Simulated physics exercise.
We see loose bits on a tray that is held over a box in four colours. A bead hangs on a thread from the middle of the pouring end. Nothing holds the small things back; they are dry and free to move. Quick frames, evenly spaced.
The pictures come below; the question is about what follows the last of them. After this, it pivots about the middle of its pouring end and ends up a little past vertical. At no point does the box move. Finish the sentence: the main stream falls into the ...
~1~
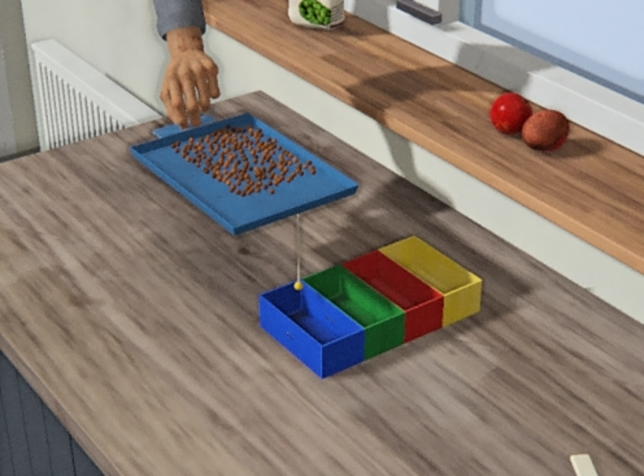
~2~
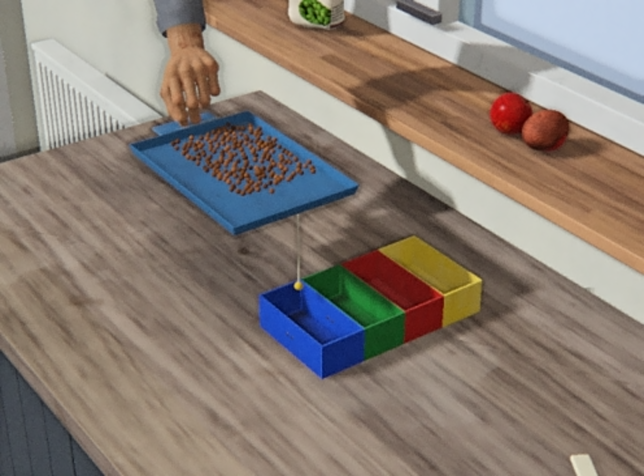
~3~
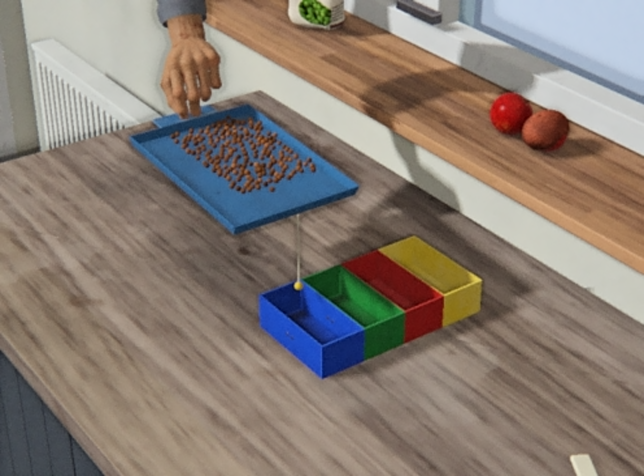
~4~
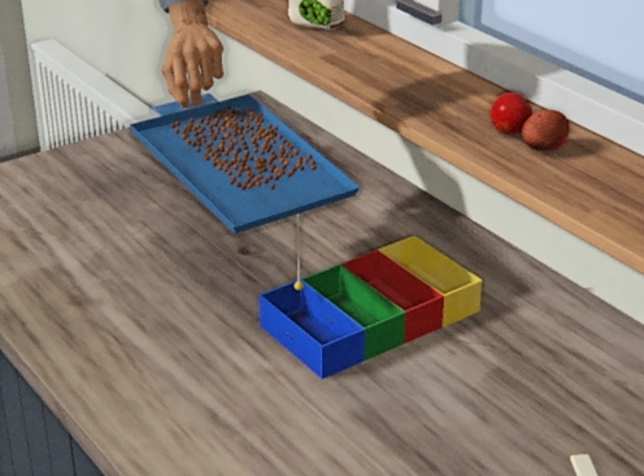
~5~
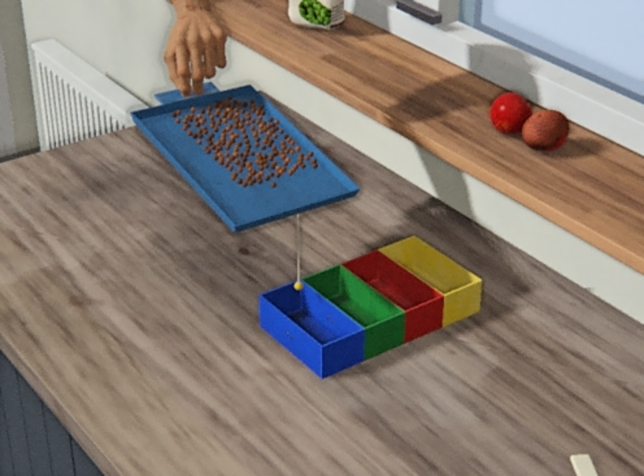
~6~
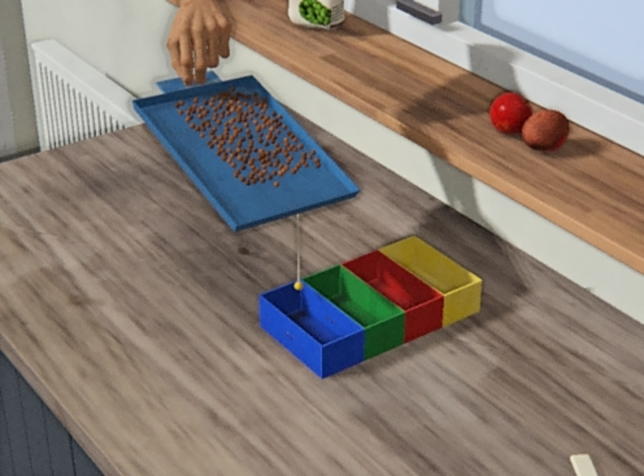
... Green cell.
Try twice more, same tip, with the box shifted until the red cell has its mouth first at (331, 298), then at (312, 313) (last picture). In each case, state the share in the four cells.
Around 100 percent the first time, around 70 percent the second.
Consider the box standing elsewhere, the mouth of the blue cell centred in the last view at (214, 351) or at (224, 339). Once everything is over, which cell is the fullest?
First place: The cell in yellow; second place: That yellow cell.
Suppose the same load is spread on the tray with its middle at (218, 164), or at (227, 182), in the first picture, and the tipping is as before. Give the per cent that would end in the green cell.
Roughly 50 % and then 50 %.
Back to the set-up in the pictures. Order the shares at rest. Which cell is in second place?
Behind the top one comes the red one.
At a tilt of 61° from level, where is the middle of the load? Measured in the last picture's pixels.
The centre of the load shows up near (336, 201) in the last view.
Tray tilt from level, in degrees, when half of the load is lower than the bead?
The tilt then is about 85°.
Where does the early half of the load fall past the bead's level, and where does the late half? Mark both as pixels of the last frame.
The first part passes (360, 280); everything after passes (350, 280).
Soon, tray tipped steeply; about two thirds on the tray; about a quarter in the green cell; a small part in the red cell; a stray few in the blue cell; a small part falling or outside the box.
A while on, tray tipped past a quarter turn; a stray few on the tray; about half in the green cell; about a quarter in the red cell; a small part in the blue cell; a small part falling or outside the box.
Towards the end, tray tipped past a quarter turn; about two thirds in the green cell; about a third in the red cell; a small part in the blue cell.
Finally, tray tipped past a quarter turn; about two thirds in the green cell; about a third in the red cell; a small part in the blue cell; none in the yellow cell.
